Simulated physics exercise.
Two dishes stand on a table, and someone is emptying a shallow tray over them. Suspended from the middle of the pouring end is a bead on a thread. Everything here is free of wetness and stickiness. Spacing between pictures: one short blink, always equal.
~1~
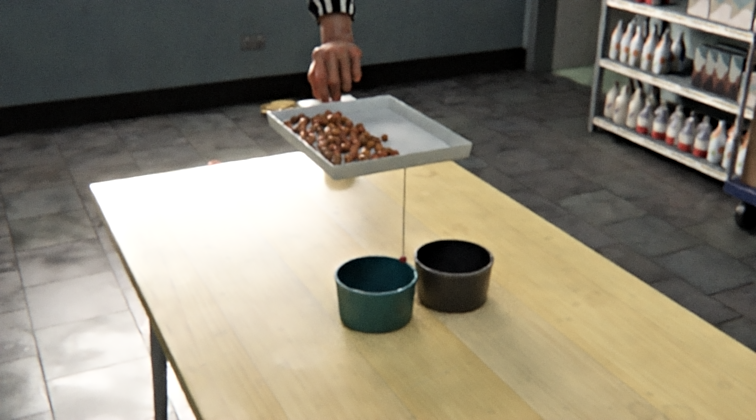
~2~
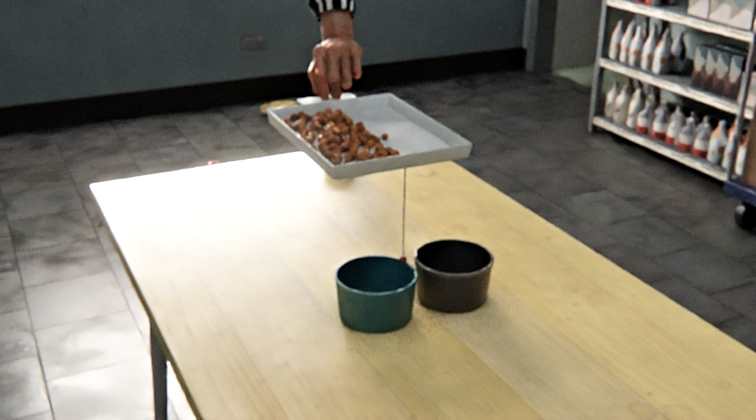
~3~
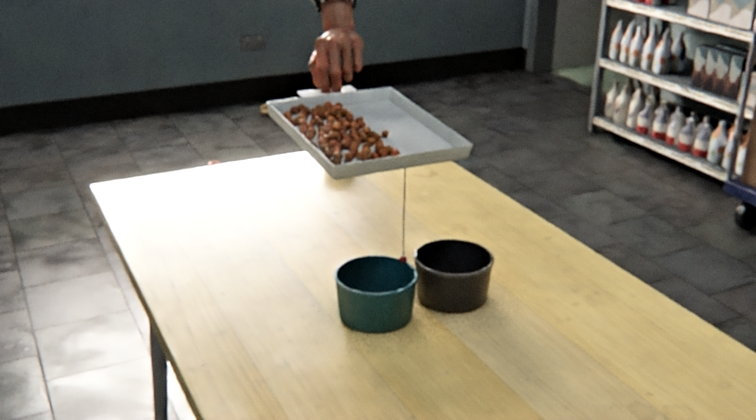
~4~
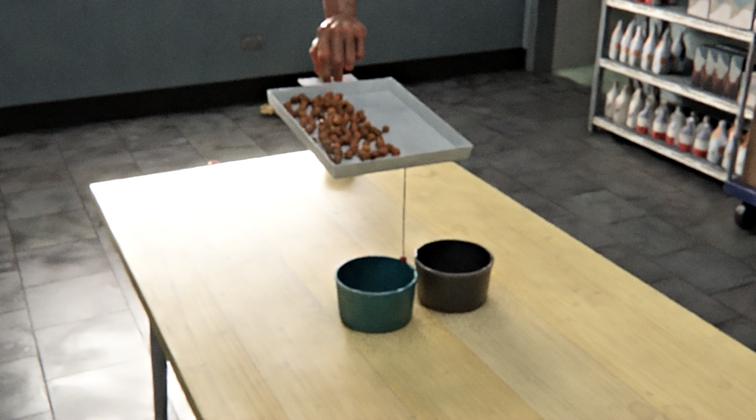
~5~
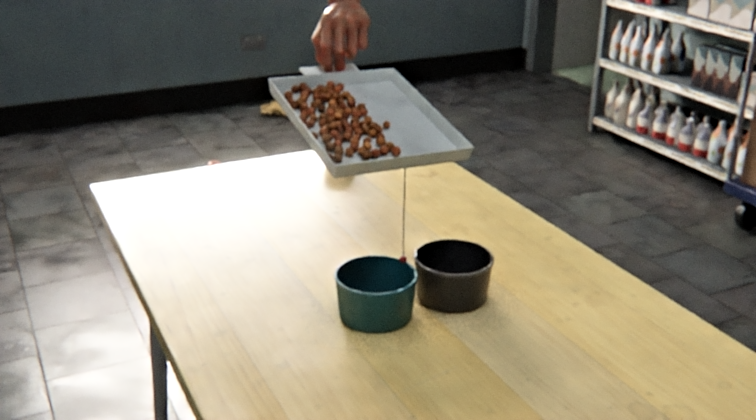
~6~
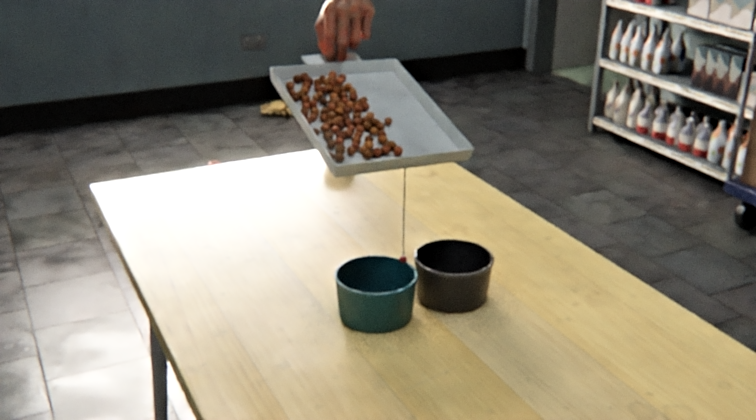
A hand raising the back of a shallow tray of hazelnuts, tilting it gradually above a teal dish and a black dish.
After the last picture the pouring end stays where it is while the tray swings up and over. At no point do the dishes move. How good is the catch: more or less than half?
Most of the load misses the dishes.
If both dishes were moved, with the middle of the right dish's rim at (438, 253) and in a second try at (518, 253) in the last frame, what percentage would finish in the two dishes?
Trial 1 near 10 percent, trial 2 near 40 percent.
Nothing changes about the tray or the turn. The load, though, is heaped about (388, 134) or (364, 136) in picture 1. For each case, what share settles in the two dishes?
The first start gives 20 percent and the second 20 percent.
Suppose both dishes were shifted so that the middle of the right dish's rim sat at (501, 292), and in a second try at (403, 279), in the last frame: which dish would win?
It comes out as the one to the left in the first try and the one to the right in the second.
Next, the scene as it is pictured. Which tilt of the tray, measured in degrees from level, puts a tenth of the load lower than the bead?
It's turned some 110 degrees by then.
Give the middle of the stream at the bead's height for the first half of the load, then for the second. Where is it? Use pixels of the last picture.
Around (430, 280) and then (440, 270).
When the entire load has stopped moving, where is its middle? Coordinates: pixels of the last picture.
Around (450, 339), give or take.
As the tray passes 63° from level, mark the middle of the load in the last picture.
At about (399, 141).
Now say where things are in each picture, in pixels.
The first picture shows corners of the pouring end near (334, 165) and (469, 143), level; middle of the load near (335, 137), hazelnuts; left dish near (394, 309); right dish near (473, 289); bead on its thread near (403, 259).
The second picture shows corners of the pouring end near (334, 165) and (469, 143), level; middle of the load near (335, 135).
The third picture shows corners of the pouring end near (335, 165) and (470, 144), tipped barely, lowest at the right corner; middle of the load near (336, 131).
The fourth picture shows corners of the pouring end near (335, 164) and (470, 145), tipped a little, lowest at the right corner; middle of the load near (336, 125).
The fifth picture shows corners of the pouring end near (336, 164) and (471, 146), tipped a little, lowest at the right corner; middle of the load near (337, 118).
The sixth picture shows corners of the pouring end near (337, 164) and (471, 148), tipped clearly, lowest at the right corner; middle of the load near (339, 113); left dish near (394, 309); right dish near (473, 289).
Shortly afterwards, tray tipped steeply; all but a few on the tray; only a few in the air.
Next, tray tipped past a quarter turn; all but a few on the tray; a little outside both; a little in the air.
Some moments later, tray tipped past a quarter turn; a little in the right dish; the bulk outside both.
In the end, tray tipped past a quarter turn; none at all in the left dish; a little in the right dish; the bulk outside both.
